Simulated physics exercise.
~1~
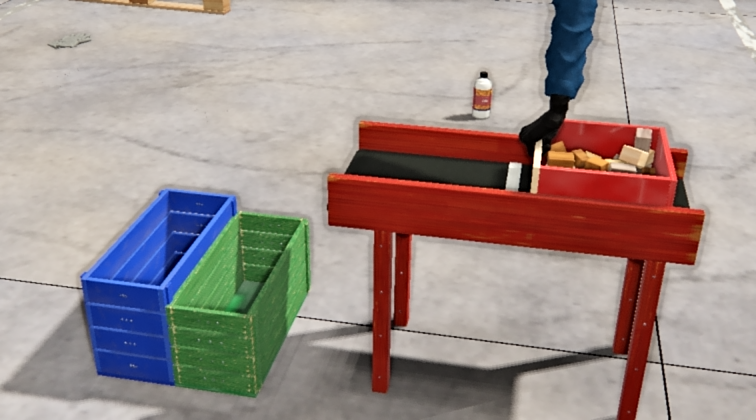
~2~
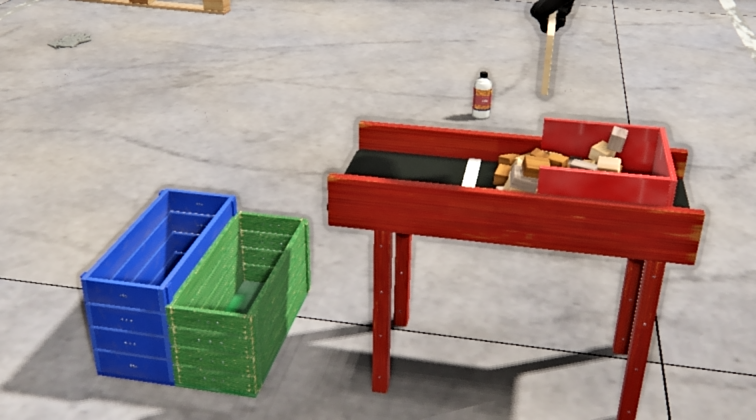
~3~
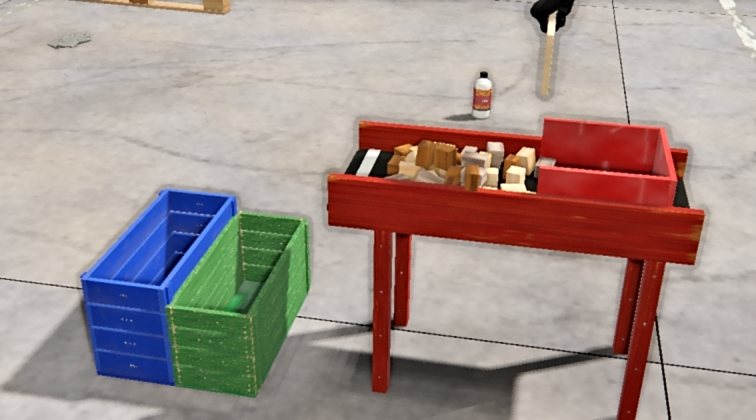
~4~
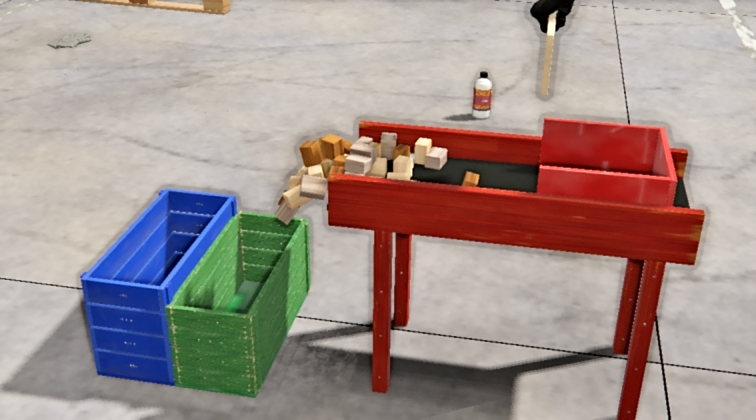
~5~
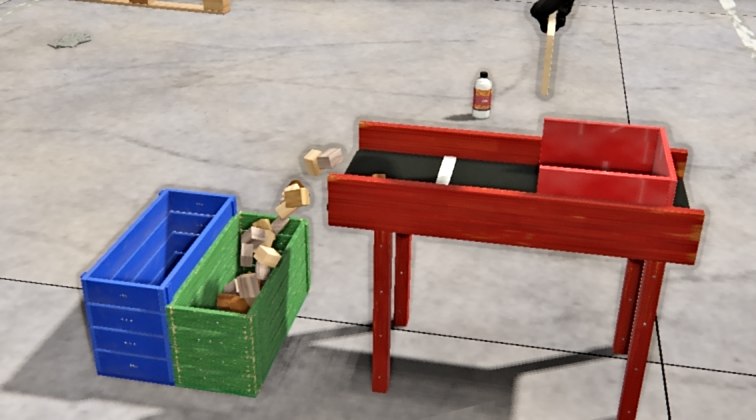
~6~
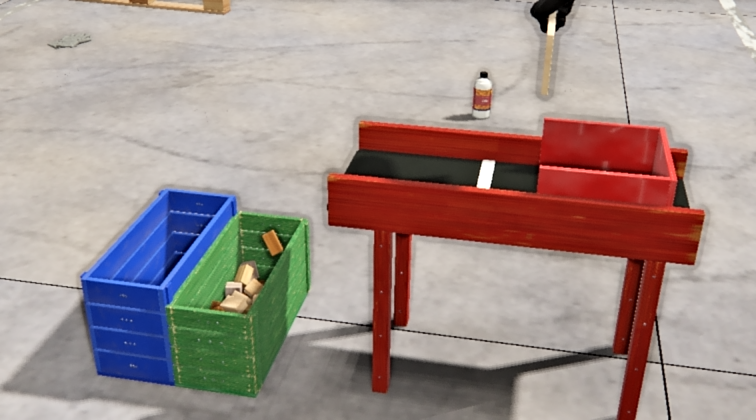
Gloved hand lifting a gate from a red pen, wooden blocks riding the belt left and tumbling into the green tote.
